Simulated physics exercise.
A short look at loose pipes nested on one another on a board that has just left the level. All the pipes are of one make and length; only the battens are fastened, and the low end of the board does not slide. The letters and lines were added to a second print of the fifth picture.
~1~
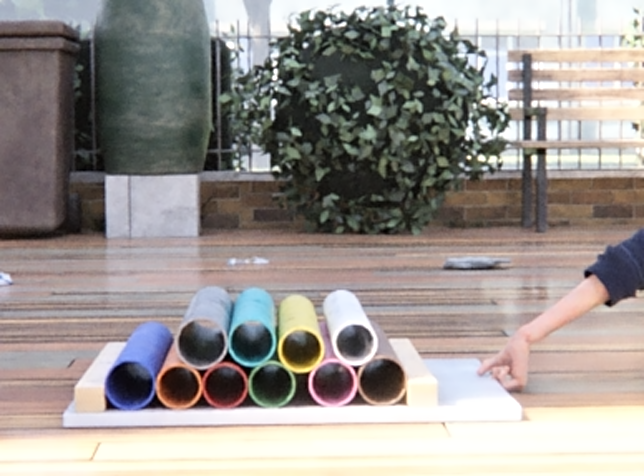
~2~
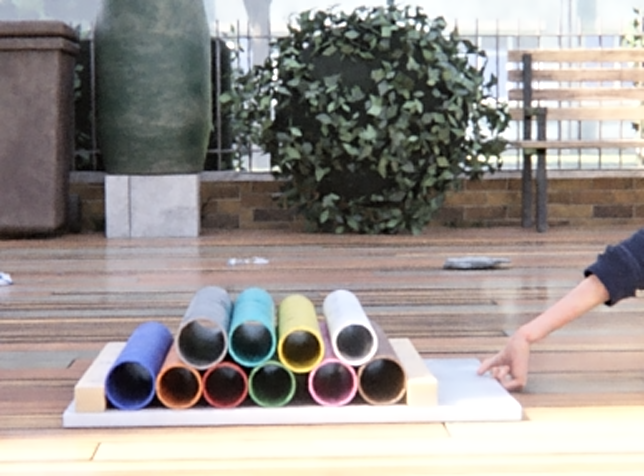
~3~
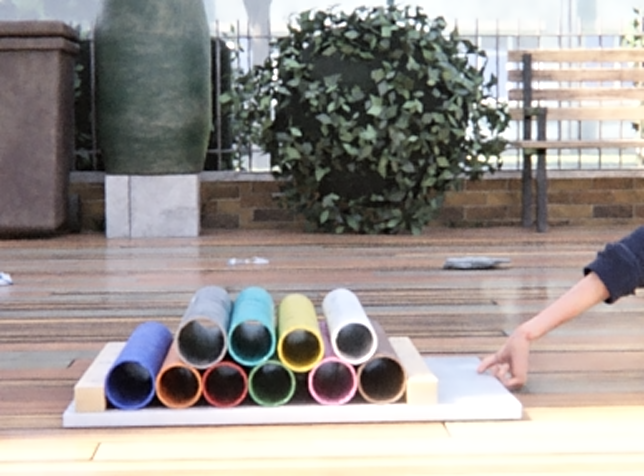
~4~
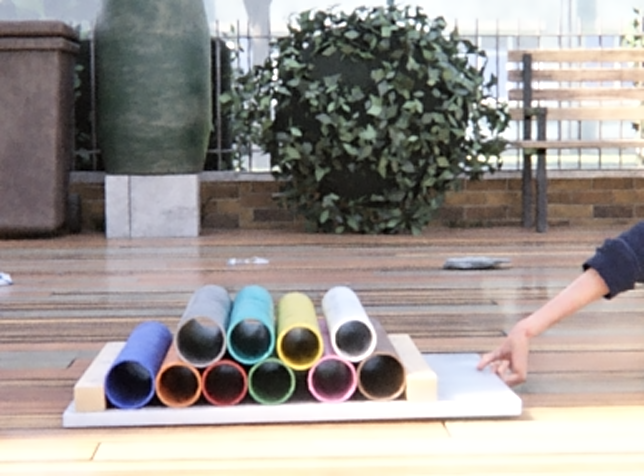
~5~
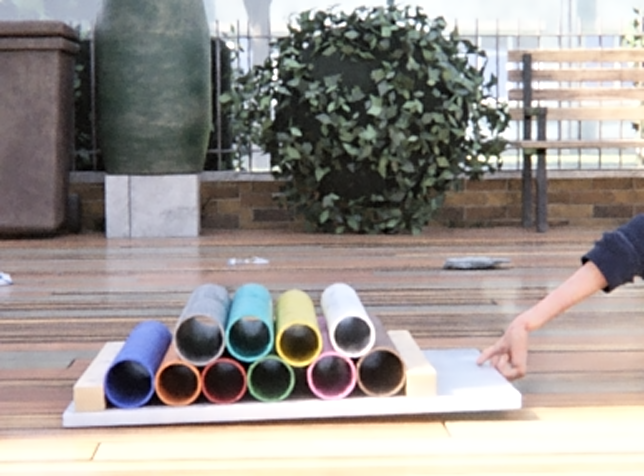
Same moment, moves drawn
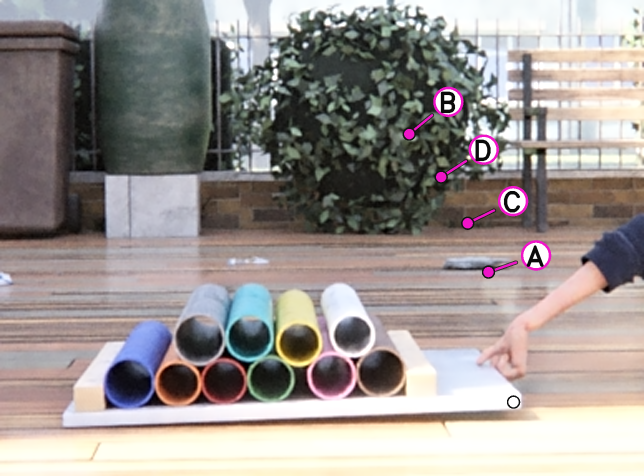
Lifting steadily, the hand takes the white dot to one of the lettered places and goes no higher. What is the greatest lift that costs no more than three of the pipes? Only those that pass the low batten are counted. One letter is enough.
Mark C is as high as it can go.
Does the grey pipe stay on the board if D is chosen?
No.
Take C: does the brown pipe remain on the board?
Yes.
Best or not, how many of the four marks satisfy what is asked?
The number is two.
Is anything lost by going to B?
At B: Yes.
On the marked copy, A at (489, 272); B at (409, 134); C at (468, 224); D at (441, 177); the white dot at (513, 402).
Taking C. A third of the way, board at 16°.
Two thirds of the way, board at 25°.
When it is over, board at 25°, one over the low batten (grey).
As for the rest, A one over the low batten (grey); B four over the low batten (yellow, white, grey, turquoise); D four over the low batten (yellow, white, grey, turquoise).
